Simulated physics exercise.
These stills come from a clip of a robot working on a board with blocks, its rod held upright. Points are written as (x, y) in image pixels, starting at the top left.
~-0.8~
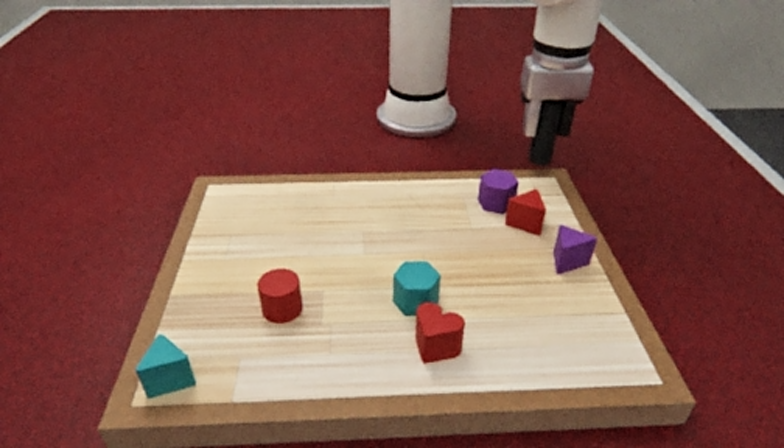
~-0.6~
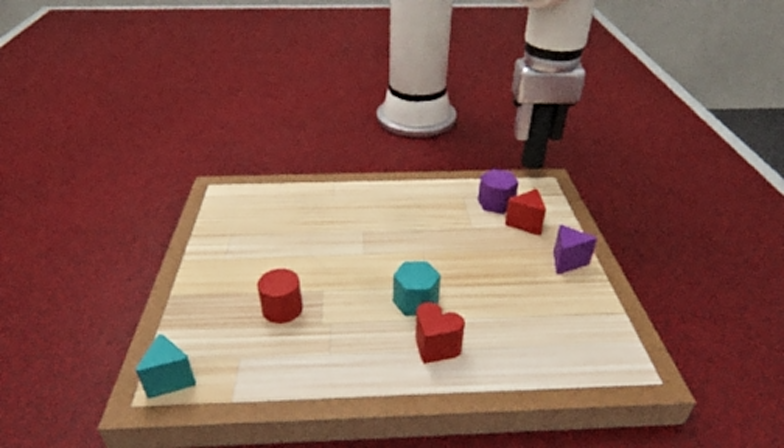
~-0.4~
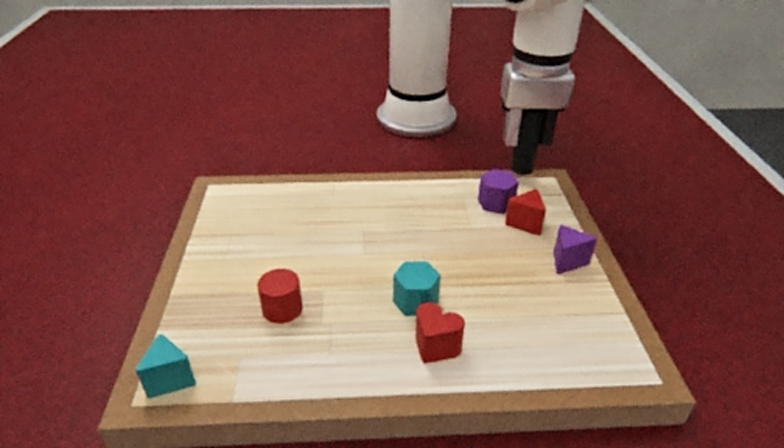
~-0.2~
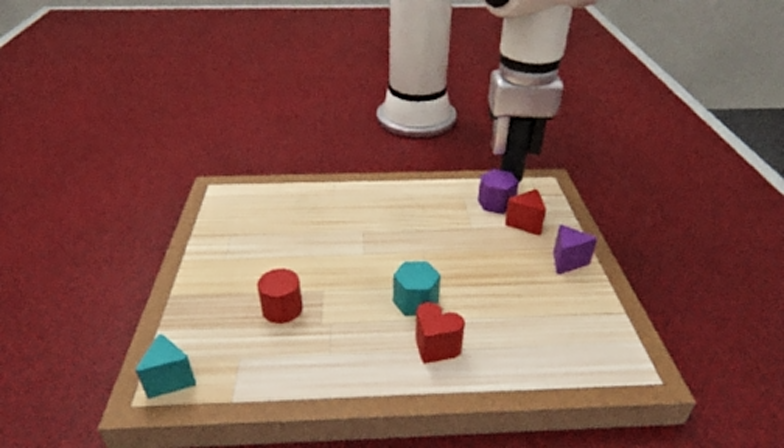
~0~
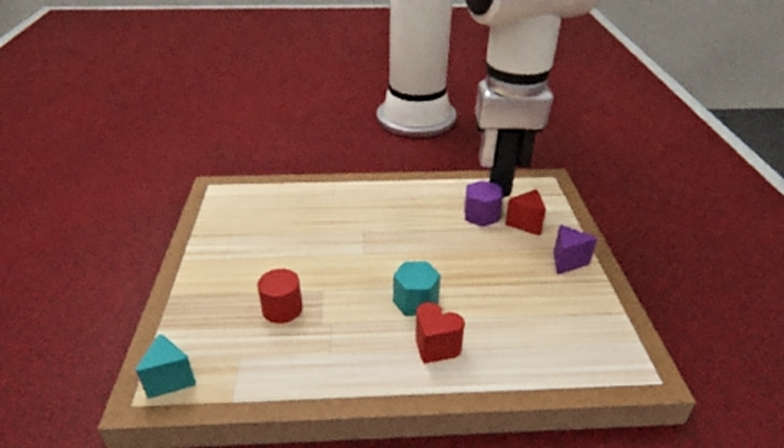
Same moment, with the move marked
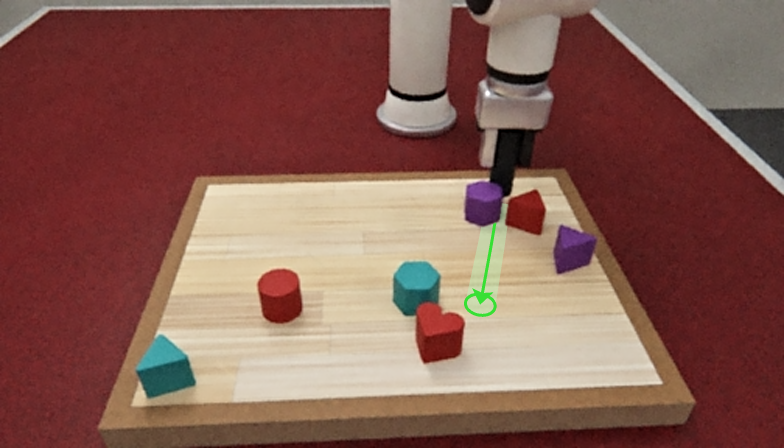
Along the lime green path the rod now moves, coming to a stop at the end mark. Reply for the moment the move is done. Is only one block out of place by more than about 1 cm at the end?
It seems so.
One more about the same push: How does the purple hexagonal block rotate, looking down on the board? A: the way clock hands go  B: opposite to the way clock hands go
I'll go with A - the way clock hands go.
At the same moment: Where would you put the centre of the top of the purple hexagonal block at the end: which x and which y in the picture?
Its top centre lands on (465, 208).
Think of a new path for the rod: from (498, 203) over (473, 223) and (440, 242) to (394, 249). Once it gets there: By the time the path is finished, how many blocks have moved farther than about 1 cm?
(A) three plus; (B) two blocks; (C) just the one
Correct choice: C.
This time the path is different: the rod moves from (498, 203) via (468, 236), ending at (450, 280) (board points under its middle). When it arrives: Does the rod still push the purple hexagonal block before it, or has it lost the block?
The purple hexagonal block won't stay at the front of the rod.
The line goes straight from (498, 203) to (480, 305).
The first path, step by step. One third of the way, rod (495, 220); purple hexagonal block (465, 207), turned 70° clockwise; red triangle (530, 201), turned 20° anticlockwise.
Two thirds of the way, rod (489, 254); purple hexagonal block (465, 208), turned 70° clockwise; red triangle (530, 201), turned 20° anticlockwise.
At the end, rod (482, 292); turquoise hexagonal block unmoved; purple hexagonal block (465, 208), turned 70° clockwise; red triangle (530, 201), turned 20° anticlockwise.
